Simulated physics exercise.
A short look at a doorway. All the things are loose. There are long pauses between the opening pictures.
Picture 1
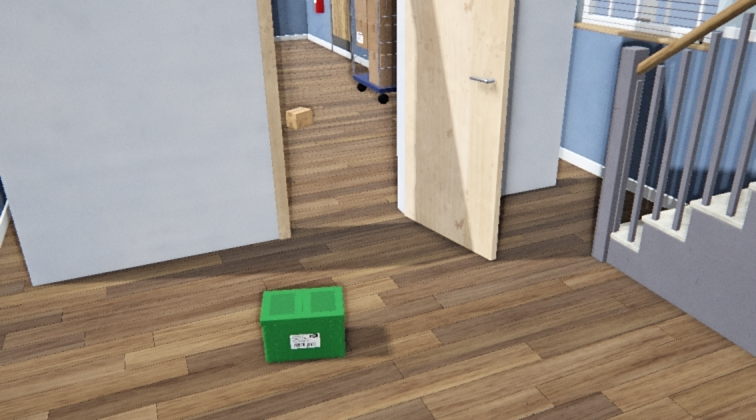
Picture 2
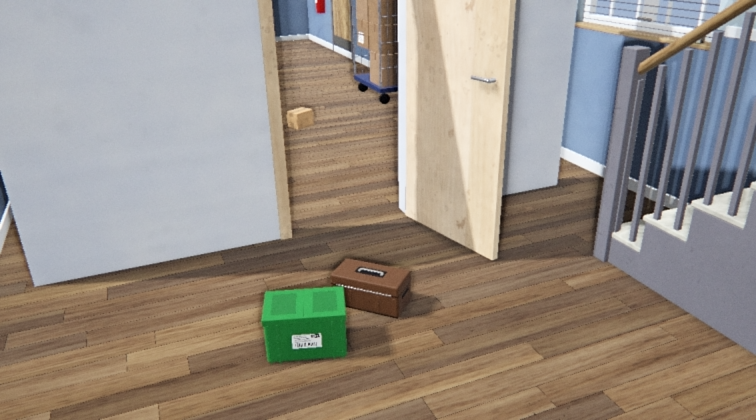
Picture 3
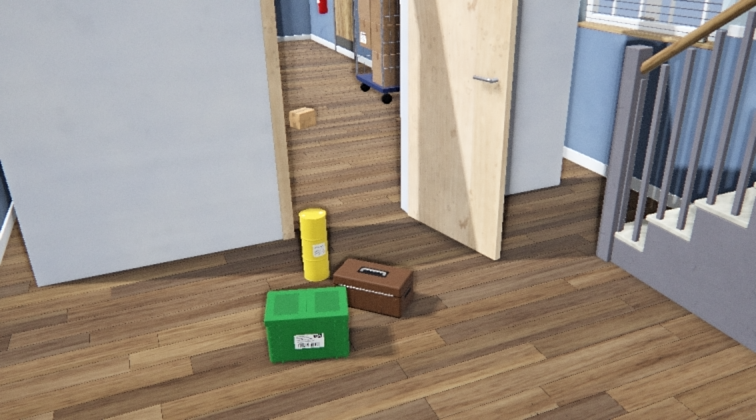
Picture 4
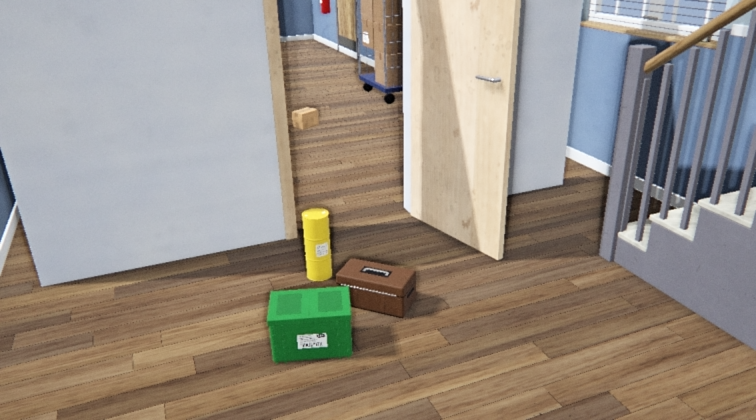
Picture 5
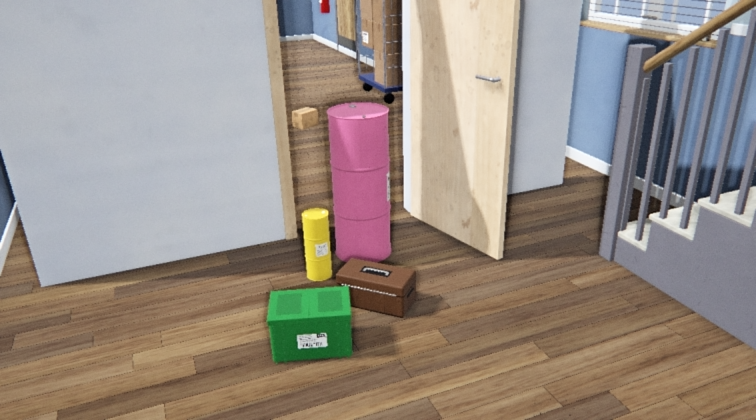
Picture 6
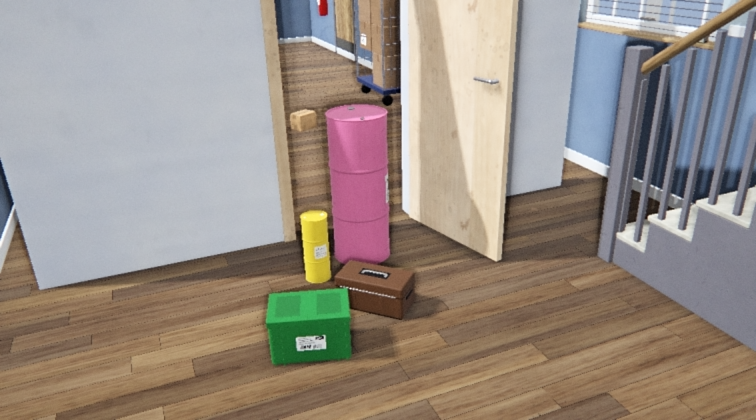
A brown toolbox, a yellow canister and a tall pink drum appear in turn behind a green tote on the wood floor, while the wide-open door stays still beside the staircase and the view shifts very slightly.
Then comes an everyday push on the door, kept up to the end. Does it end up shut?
Here the door jams.
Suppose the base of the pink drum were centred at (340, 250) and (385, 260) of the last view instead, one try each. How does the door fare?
First try: It stops short; second try: It jams.
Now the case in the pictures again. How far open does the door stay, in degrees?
Some 55° open.
Then, 0.50 s after the last picture, open by 93°.
Then, 0.90 s after the last picture, open by 74°.
Then, 1.20 s after the last picture, open by 57°.
At rest, open by 53°; all 4 in place. Seen from the same camera at the end, pink drum near (359, 186).
